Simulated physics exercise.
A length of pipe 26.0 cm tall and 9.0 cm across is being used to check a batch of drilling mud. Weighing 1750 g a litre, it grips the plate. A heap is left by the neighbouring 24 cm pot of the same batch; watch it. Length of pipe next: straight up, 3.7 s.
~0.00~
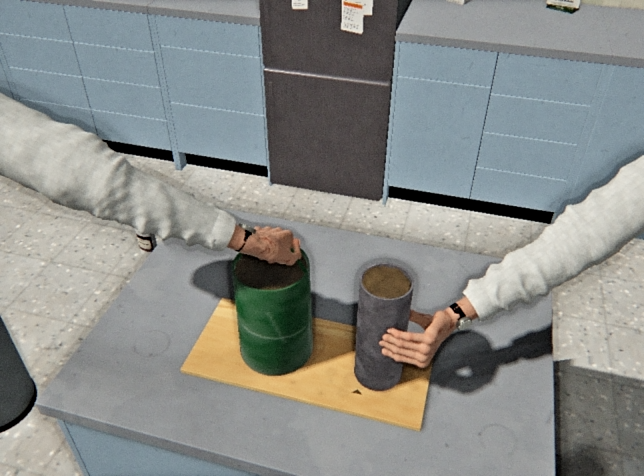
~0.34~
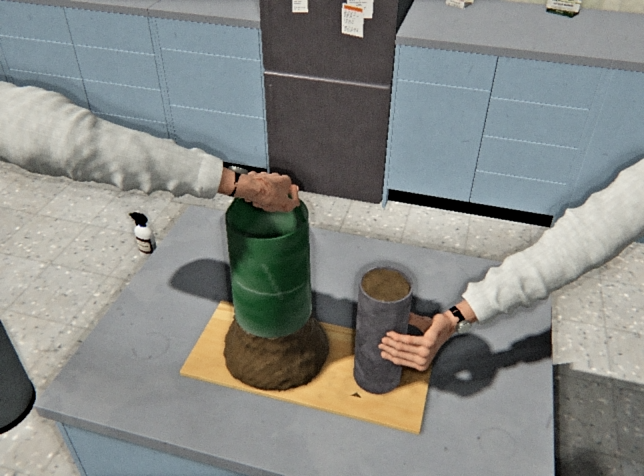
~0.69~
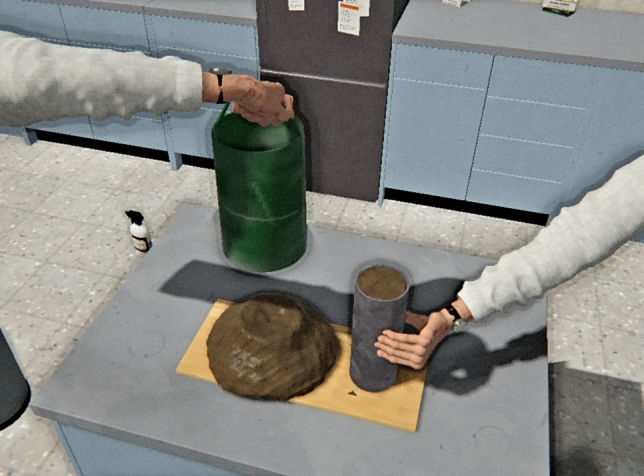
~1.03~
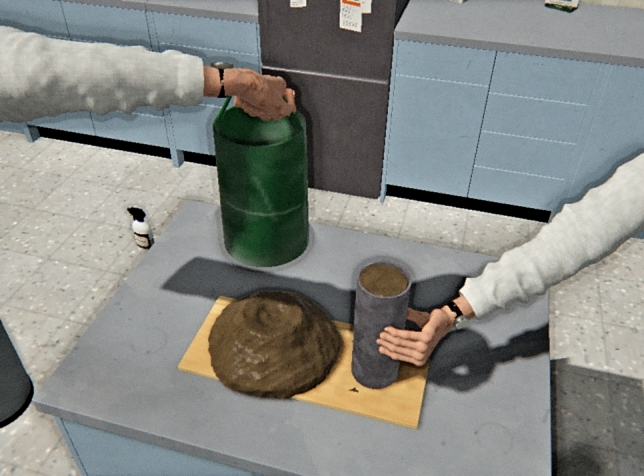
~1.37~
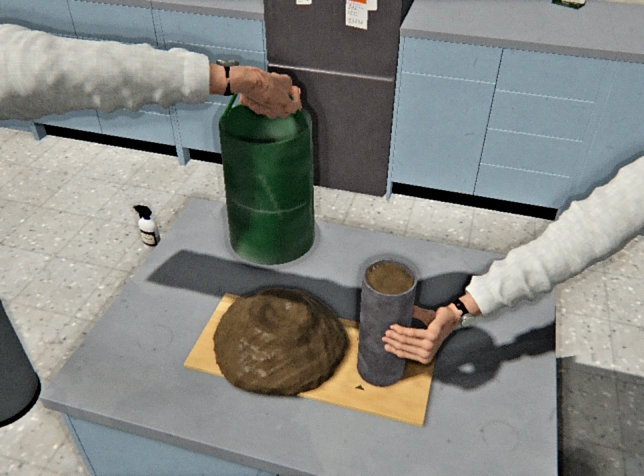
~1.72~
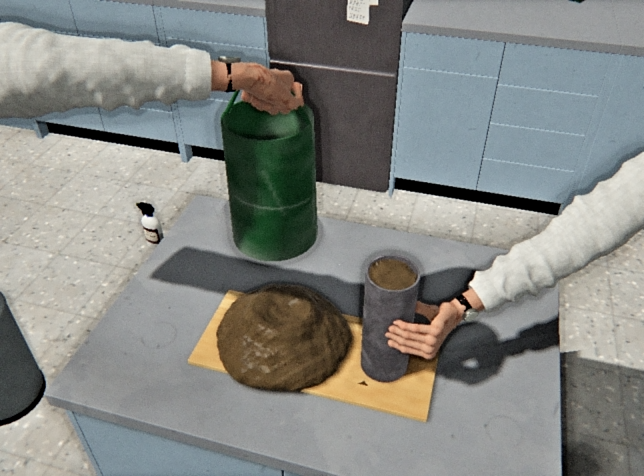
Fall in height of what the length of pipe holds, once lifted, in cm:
15 cm.
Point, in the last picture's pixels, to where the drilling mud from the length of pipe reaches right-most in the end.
(433, 370).
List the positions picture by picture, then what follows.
Middle of the pot's mouth at (271, 266), still down; middle of the length of pipe's top at (387, 282), not yet moved, in the first frame.
Middle of the pot's mouth at (267, 215), raised 13 cm; middle of the length of pipe's top at (386, 285), not yet moved, in the second frame.
Middle of the pot's mouth at (258, 130), raised 29 cm; the heap from the pot 10 cm high and 28 cm wide, top at (270, 317); middle of the length of pipe's top at (382, 283), not yet moved, in the third frame.
Middle of the pot's mouth at (260, 125), raised 30 cm; the heap from the pot 10 cm high and 29 cm wide, top at (272, 314); middle of the length of pipe's top at (384, 280), not yet moved, in the fourth frame.
Middle of the pot's mouth at (265, 122), raised 30 cm; the heap from the pot 10.0 cm high and 29 cm wide, top at (278, 312); middle of the length of pipe's top at (390, 278), not yet moved, in the fifth frame.
Middle of the pot's mouth at (267, 119), raised 30 cm; the heap from the pot 9.9 cm high and 29 cm wide, top at (281, 309); middle of the length of pipe's top at (393, 273), not yet moved, in the sixth frame.
By 2.6 s, the length of pipe is up 5.6 cm; the drilling mud has come down 5.3 cm to 21 cm and is 16 cm wide.
By 3.6 s, the length of pipe is up 17 cm; the drilling mud has come down 15 cm to 11 cm and is 20 cm wide.
By 4.5 s, the length of pipe is up 27 cm; the drilling mud has come down 15 cm to 11 cm and is 20 cm wide.
By 5.6 s, the length of pipe is clear; the drilling mud has come down 15 cm to 11 cm and is 20 cm wide.
By 6.1 s, at rest, the length of pipe is clear; the drilling mud has come down 15 cm to 11 cm and is 20 cm wide.
